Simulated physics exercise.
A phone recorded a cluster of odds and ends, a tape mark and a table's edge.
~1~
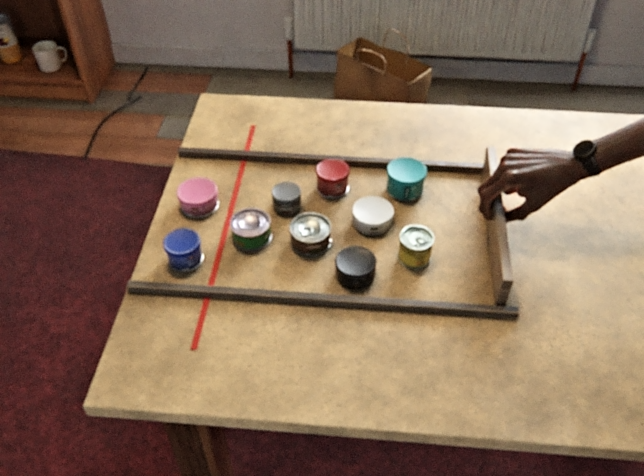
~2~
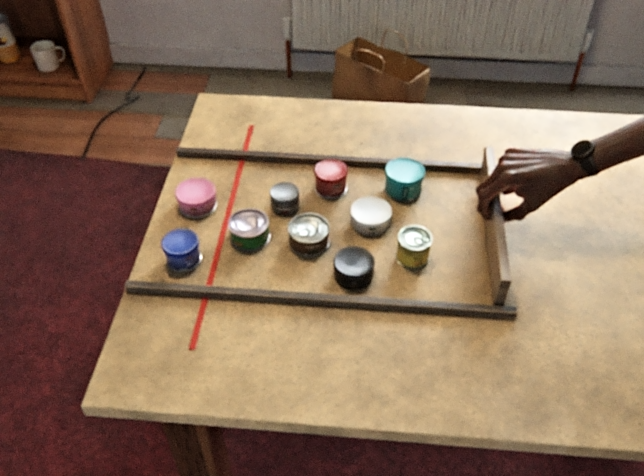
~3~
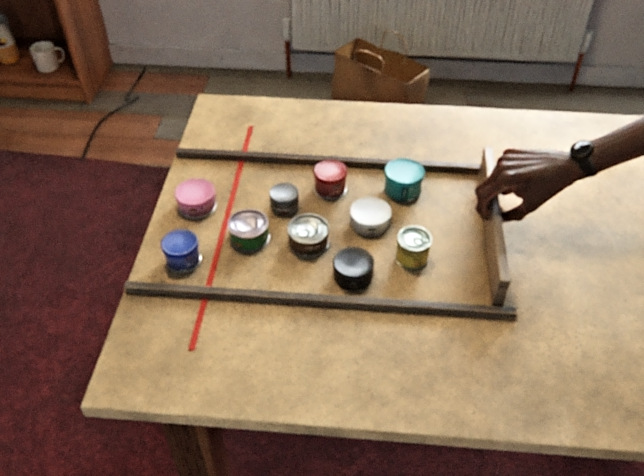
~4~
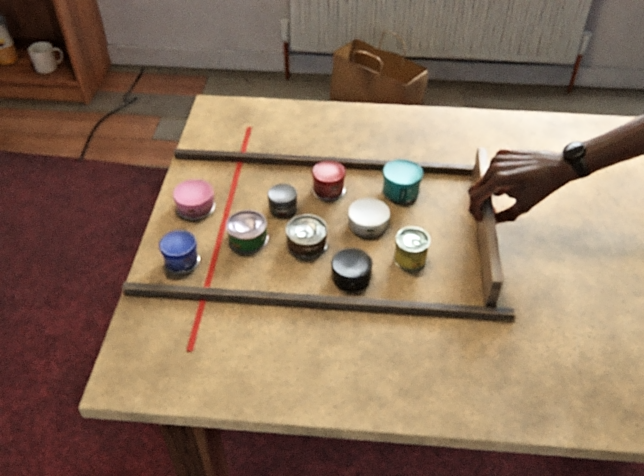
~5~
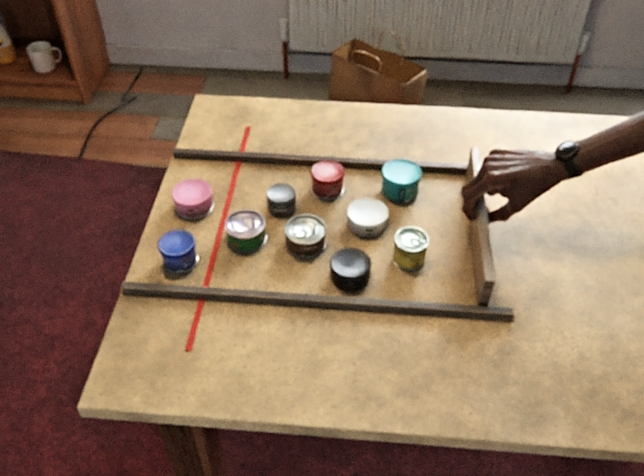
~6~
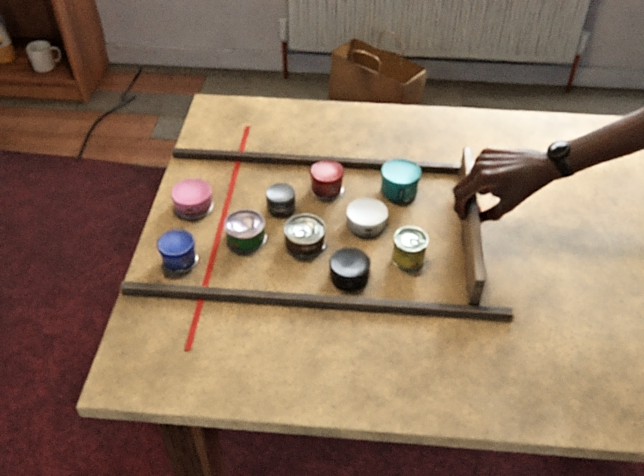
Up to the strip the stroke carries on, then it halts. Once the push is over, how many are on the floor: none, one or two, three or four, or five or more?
On the floor: One or two.
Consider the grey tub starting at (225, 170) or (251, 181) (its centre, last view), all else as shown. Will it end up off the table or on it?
First spot: Safe; second: Gone.
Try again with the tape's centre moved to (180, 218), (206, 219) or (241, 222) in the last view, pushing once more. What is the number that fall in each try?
Going through each try, you'd get 6, 2 and 0.
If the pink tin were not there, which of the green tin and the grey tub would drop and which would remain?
So the green tin goes off the edge and the grey tub is still there.
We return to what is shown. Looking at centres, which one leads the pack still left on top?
That's the red tin.
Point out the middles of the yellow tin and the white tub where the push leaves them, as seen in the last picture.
Roughly at (199, 235) and at (205, 206), in that order.
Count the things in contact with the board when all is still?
That makes 4.
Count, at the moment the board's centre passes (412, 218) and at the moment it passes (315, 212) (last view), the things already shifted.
The counts are 2 and 8.
Soon after, none off yet; pink tin at rest near (193, 199); blue pot at rest near (178, 252); green tin at rest near (245, 231).
After that, none off yet; pink tin at rest near (193, 199); blue pot at rest near (178, 252); green tin moving near (236, 229).
And then, none off yet; pink tin moving near (184, 198); blue pot at rest near (178, 252); green tin displaced well along near (174, 225).
In the end, the number that fall off is one or two; gone, green tin and pink tin.
